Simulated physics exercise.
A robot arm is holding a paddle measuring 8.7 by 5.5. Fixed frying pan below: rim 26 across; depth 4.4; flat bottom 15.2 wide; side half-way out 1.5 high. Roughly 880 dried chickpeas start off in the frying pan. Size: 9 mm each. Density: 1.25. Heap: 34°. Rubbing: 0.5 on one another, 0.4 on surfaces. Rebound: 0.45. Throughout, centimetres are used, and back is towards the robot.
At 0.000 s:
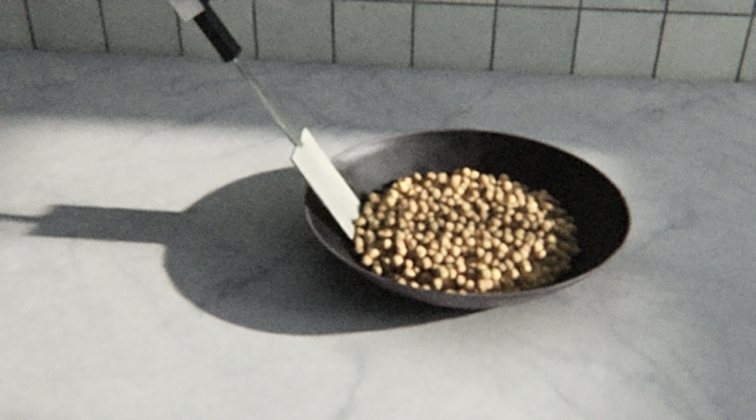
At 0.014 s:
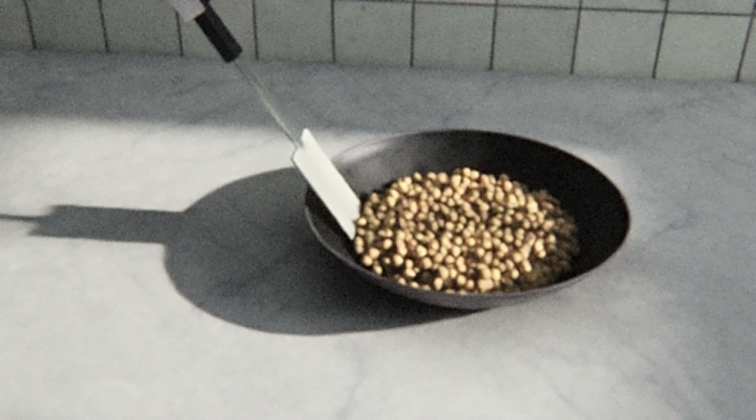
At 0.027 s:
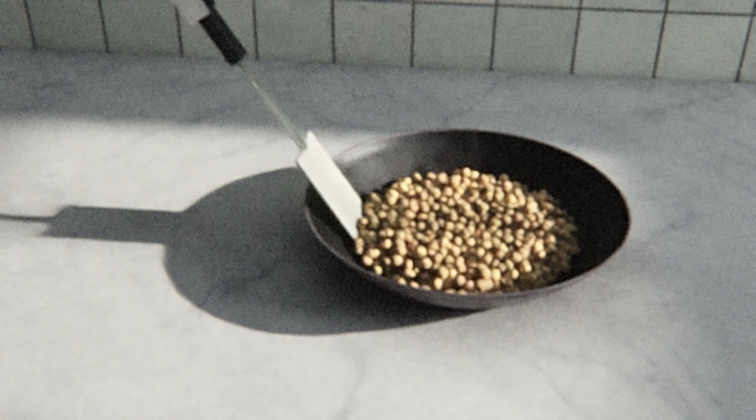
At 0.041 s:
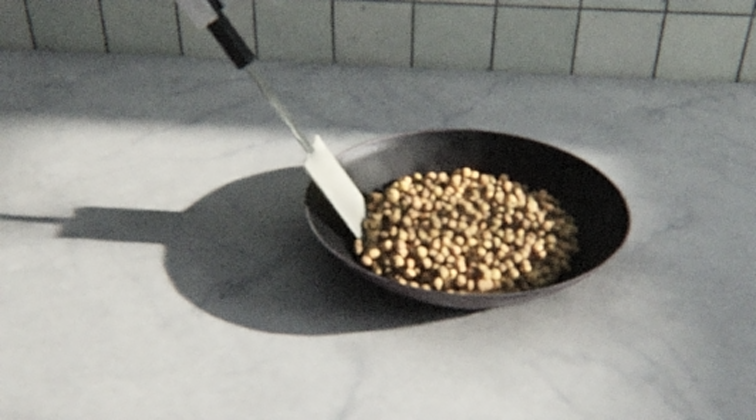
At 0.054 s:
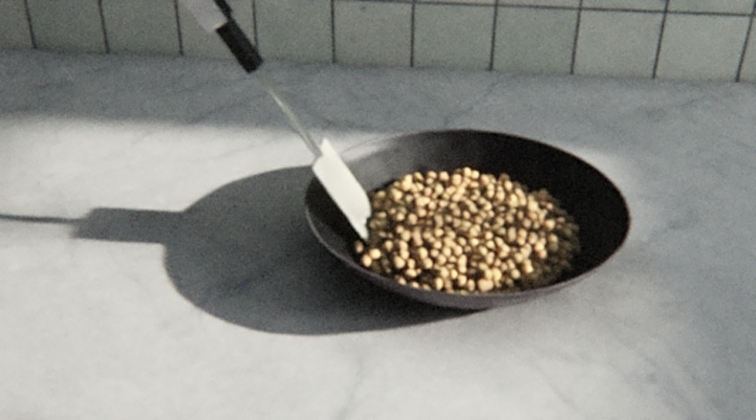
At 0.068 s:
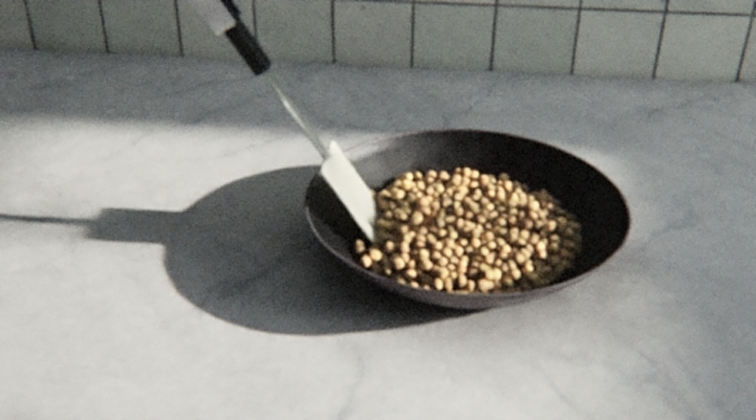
On a grey, faintly veined countertop before a pale tiled wall, seen from slightly above by a still camera, strong light throws a dark shadow to the left. A dark, shallow frying pan holds a heap of tan chickpeas, with a white paddle on a thin black-gripped shaft leaning in at its left. The paddle barely moves initially, then slides slightly rightward, nudging the heap's left edge while a few chickpeas slip around its lower end.
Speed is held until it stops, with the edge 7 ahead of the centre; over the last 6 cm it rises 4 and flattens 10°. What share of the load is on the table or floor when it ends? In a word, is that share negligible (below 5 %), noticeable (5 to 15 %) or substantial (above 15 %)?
In a word, negligible.
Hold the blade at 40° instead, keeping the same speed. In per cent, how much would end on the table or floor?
I'd expect near 0 percent then.
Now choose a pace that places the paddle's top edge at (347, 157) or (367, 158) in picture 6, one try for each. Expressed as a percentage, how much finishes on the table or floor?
That comes to some 10 and some 15 percent, in that order.
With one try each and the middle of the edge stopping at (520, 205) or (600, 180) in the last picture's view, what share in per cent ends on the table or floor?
Try 1: Approx. 0 %; try 2: Approx. 10 %.
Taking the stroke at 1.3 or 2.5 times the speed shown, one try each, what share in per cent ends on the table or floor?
The two tries give about 0 and 10 in a hundred.
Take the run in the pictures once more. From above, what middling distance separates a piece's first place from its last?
2 cm.
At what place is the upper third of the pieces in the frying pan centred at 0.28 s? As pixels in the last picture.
Near pixel (529, 223).
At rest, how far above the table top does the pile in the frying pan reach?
Near 5.0 centimetres high.
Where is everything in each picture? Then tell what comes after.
Paddle top edge at (298, 143), sloping 57°; upper third of the load around (460, 224), from x 360 to 575, top at y 175; 875 in the frying pan, in the first picture.
Paddle top edge at (298, 143), sloping 57°; upper third of the load around (460, 224), from x 360 to 575, top at y 175, in the second picture.
Paddle top edge at (302, 146), sloping 57°; upper third of the load around (460, 224), from x 360 to 575, top at y 175, in the third picture.
Paddle top edge at (310, 150), sloping 57°; upper third of the load around (460, 223), from x 360 to 575, top at y 175, in the fourth picture.
Paddle top edge at (318, 153), sloping 57°; upper third of the load around (460, 222), from x 360 to 575, top at y 175, in the fifth picture.
Paddle top edge at (326, 155), sloping 57°; upper third of the load around (462, 223), from x 360 to 575, top at y 175; 875 in the frying pan, in the sixth picture.
After 0.17 s, sloping 57°, highest piece 4 above the table; 875 in the frying pan.
After 0.28 s, sloping 53°, highest piece 5 above the table; 875 in the frying pan.
After 0.54 s, sloping 47°, highest piece 5 above the table; 874 in the frying pan, 1 on the table or floor.
After 1.59 s, sloping 47°, highest piece 5 above the table; 874 in the frying pan, 1 on the table or floor.
At rest, 874 in the frying pan, 1 on the table or floor. That is 0 % on the table or floor.
